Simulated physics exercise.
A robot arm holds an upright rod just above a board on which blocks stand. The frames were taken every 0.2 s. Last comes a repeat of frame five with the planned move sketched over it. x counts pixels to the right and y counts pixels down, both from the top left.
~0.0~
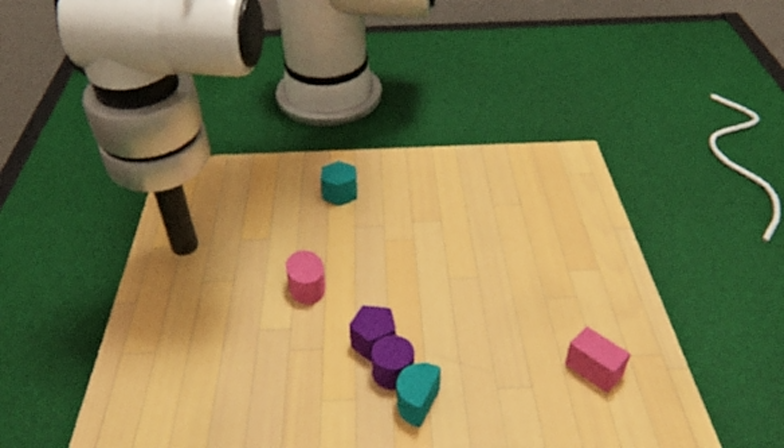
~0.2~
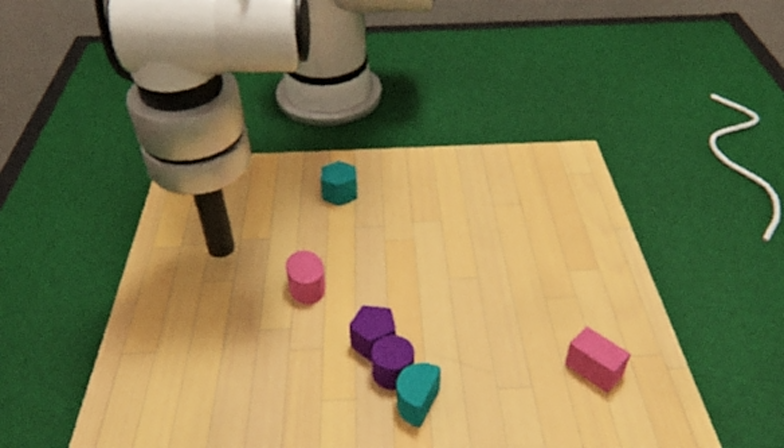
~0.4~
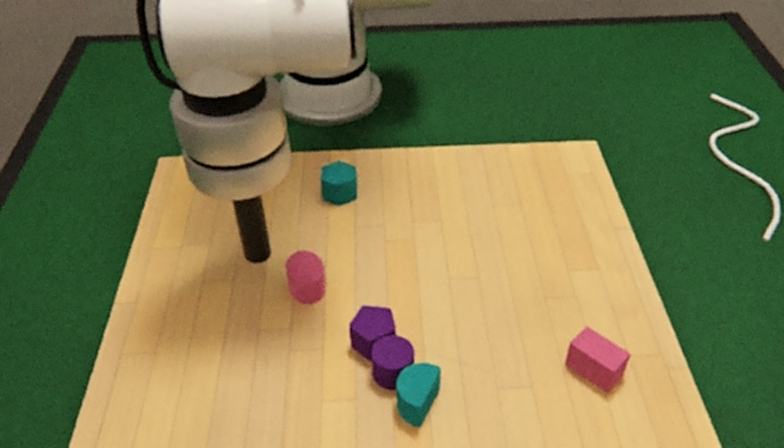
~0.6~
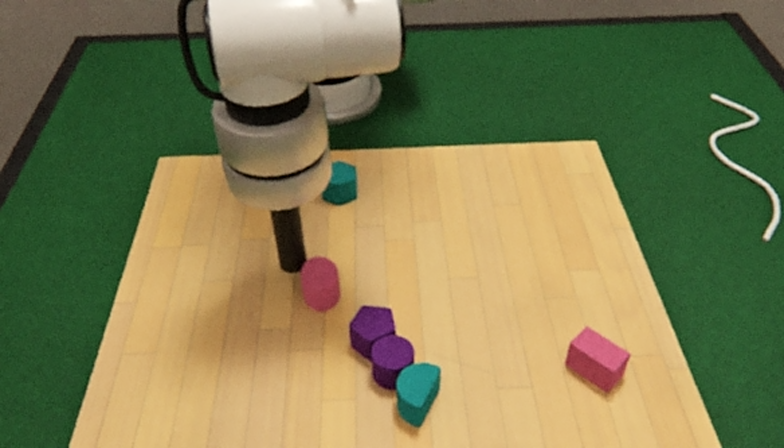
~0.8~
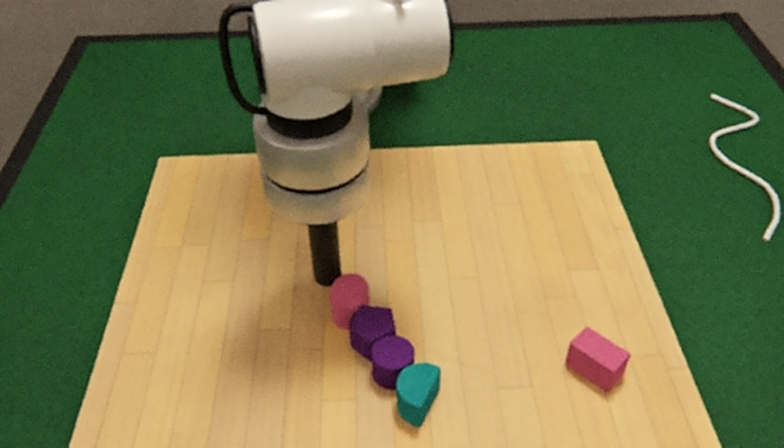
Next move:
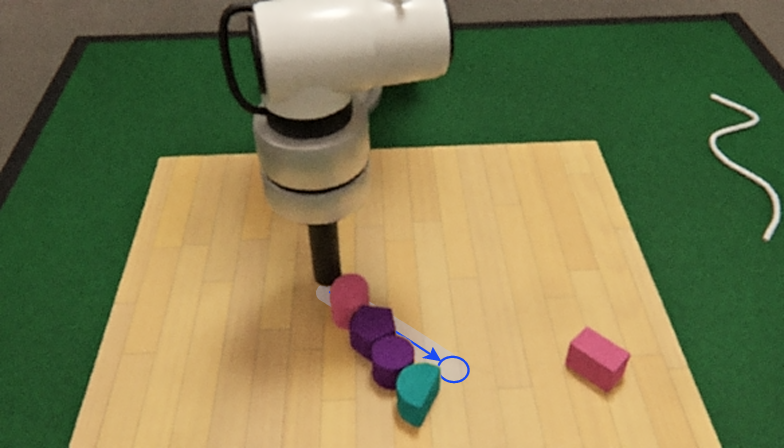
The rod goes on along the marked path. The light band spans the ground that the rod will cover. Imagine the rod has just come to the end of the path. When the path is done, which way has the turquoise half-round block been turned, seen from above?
The answer is counter-clockwise.
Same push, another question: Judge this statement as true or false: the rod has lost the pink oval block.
This is false.
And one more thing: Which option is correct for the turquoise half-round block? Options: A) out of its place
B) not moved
A.
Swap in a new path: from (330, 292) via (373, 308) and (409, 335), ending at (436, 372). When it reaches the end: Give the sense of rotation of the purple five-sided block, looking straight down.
From above, it turns clockwise.
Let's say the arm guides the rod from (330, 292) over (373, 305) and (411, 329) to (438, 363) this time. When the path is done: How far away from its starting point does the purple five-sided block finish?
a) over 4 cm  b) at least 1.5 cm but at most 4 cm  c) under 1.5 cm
a.
Path on the board, in a line from (330, 292) to (453, 369).
What follows on the original path. One third of the way, rod at (368, 300); pink oval block at (394, 314); purple five-sided block at (407, 349), turned 40° clockwise; purple cylinder at (407, 386); turquoise half-round block at (437, 416), turned 25° anticlockwise.
Two thirds of the way, rod at (411, 326); pink oval block at (442, 337); purple five-sided block at (443, 379), turned 85° clockwise; purple cylinder at (408, 403); turquoise half-round block at (442, 436), turned 60° anticlockwise.
At the end, rod at (454, 354); pink oval block at (491, 363), turned 20° anticlockwise; purple five-sided block at (449, 386), turned 95° clockwise; purple cylinder at (408, 403); turquoise half-round block at (442, 436), turned 60° anticlockwise.
